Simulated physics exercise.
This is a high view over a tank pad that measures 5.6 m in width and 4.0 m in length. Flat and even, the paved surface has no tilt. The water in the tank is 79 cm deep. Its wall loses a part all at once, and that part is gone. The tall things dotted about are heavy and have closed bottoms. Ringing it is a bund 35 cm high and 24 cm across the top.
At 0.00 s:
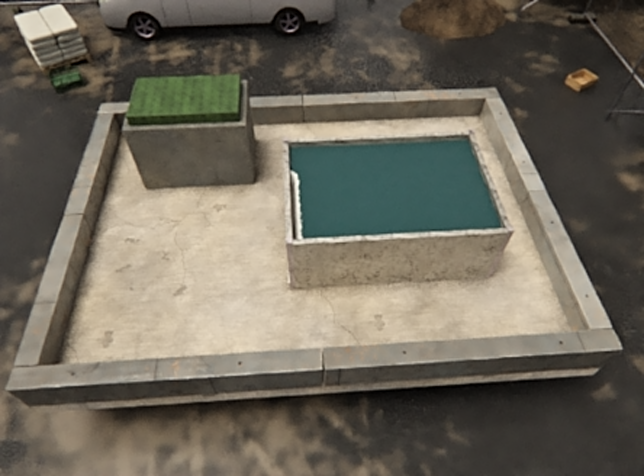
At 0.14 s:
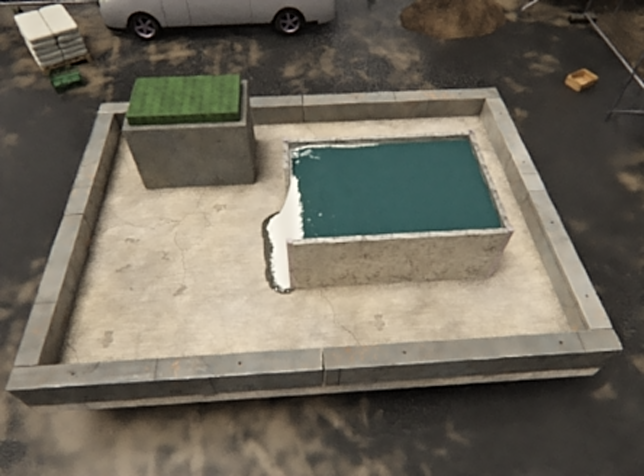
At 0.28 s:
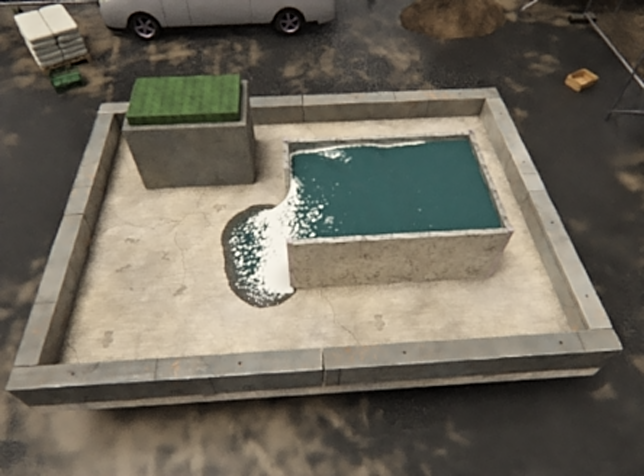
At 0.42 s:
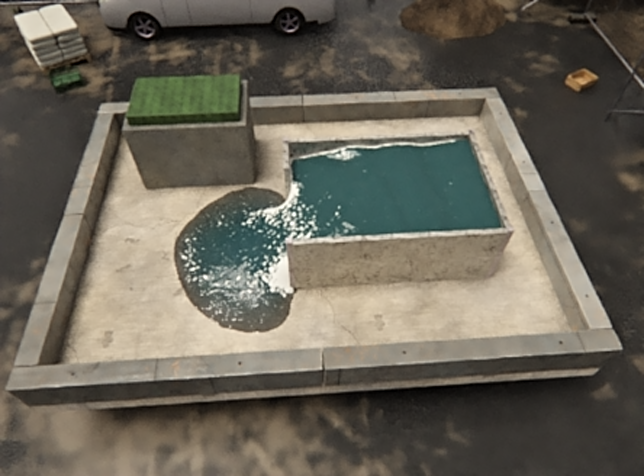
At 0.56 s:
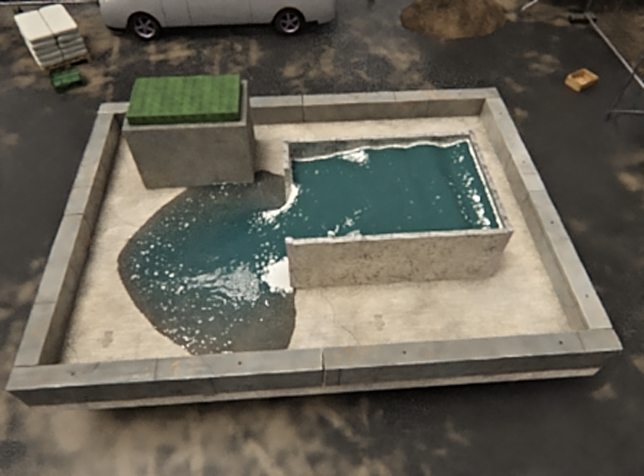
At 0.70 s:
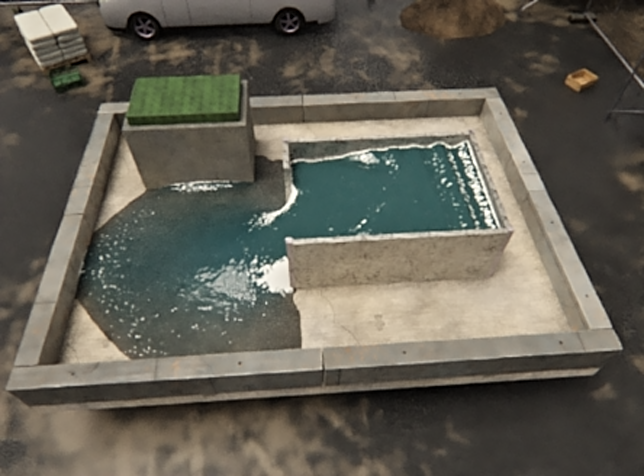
Green-blue water pours from the tank's left side and spreads across the pale walled floor.
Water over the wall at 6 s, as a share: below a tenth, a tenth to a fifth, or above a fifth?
The share is below a tenth.
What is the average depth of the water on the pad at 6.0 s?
About 12 centimetres.
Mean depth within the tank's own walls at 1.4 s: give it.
50 cm.
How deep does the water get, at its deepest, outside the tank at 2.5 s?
Around 40 centimetres deep.
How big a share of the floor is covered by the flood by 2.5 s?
Wet share: About 50 %.
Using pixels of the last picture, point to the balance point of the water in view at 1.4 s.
About (294, 246).
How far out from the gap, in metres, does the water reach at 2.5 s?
About 3.4 m.
After 1.1 s water covers 35 % of the floor and is deepest (63 cm) near (55, 377); 0 % is over the wall.
After 1.4 s water covers 35 % of the floor and is deepest (68 cm) near (59, 361); 0 % is over the wall.
After 2.5 s water covers 40 % of the floor and is deepest (40 cm) near (55, 377); 2 % is over the wall.
After 4.0 s water covers 60 % of the floor and is deepest (34 cm) near (121, 137); 3 % is over the wall.
After 6.0 s water covers 80 % of the floor and is deepest (27 cm) near (68, 330); 3 % is over the wall.
